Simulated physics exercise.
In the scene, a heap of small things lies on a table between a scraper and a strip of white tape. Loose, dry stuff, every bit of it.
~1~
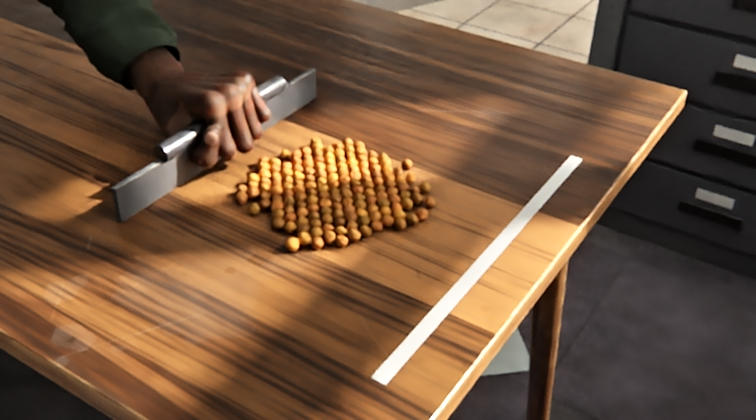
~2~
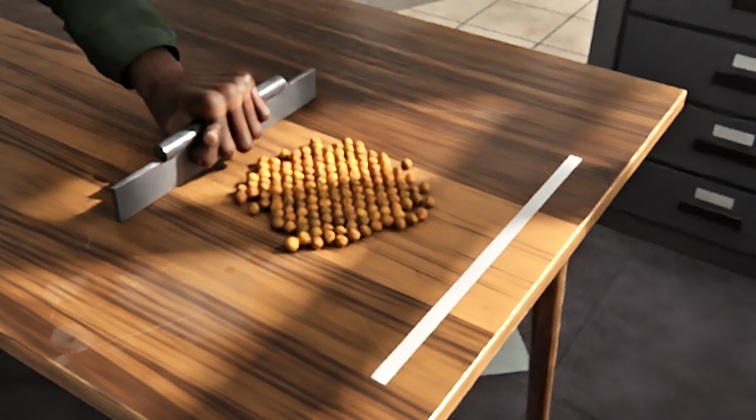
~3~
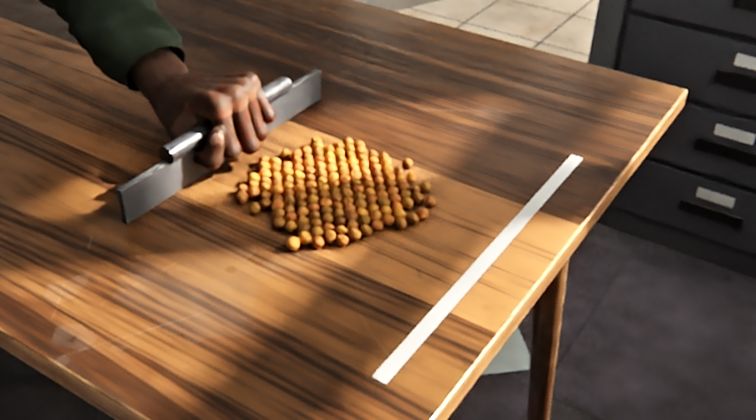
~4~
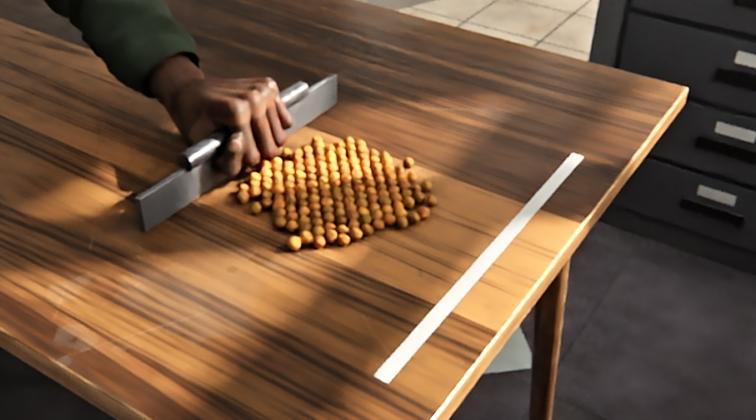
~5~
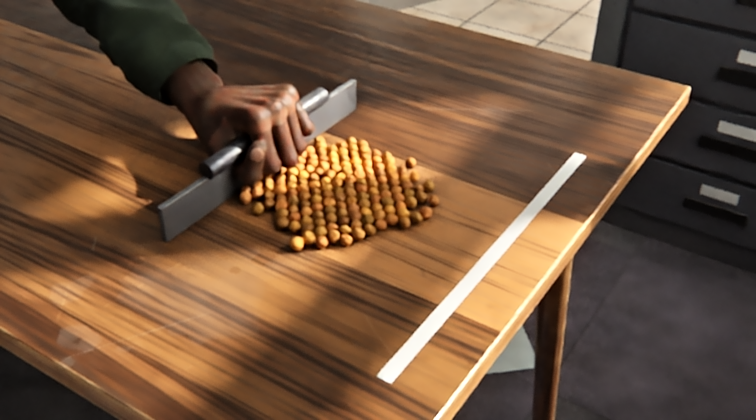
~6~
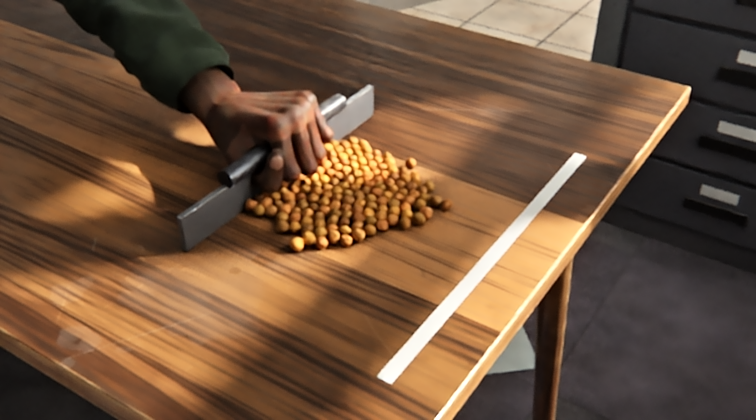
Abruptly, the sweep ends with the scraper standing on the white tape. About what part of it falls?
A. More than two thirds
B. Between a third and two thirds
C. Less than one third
(B) Between a third and two thirds.
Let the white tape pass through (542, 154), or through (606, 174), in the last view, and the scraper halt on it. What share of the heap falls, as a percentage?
Roughly 20 % and 100 %.
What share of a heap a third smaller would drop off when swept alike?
Roughly 40 per cent.
Shortly afterwards, scraper still moving, near (392, 181); heap all on the table, its front near (532, 237).
Next, scraper stopped at the white tape; heap near a third over the edge.
Some moments later, scraper stopped at the white tape; heap near half over the edge.
In the end, scraper stopped at the white tape; heap near half over the edge.
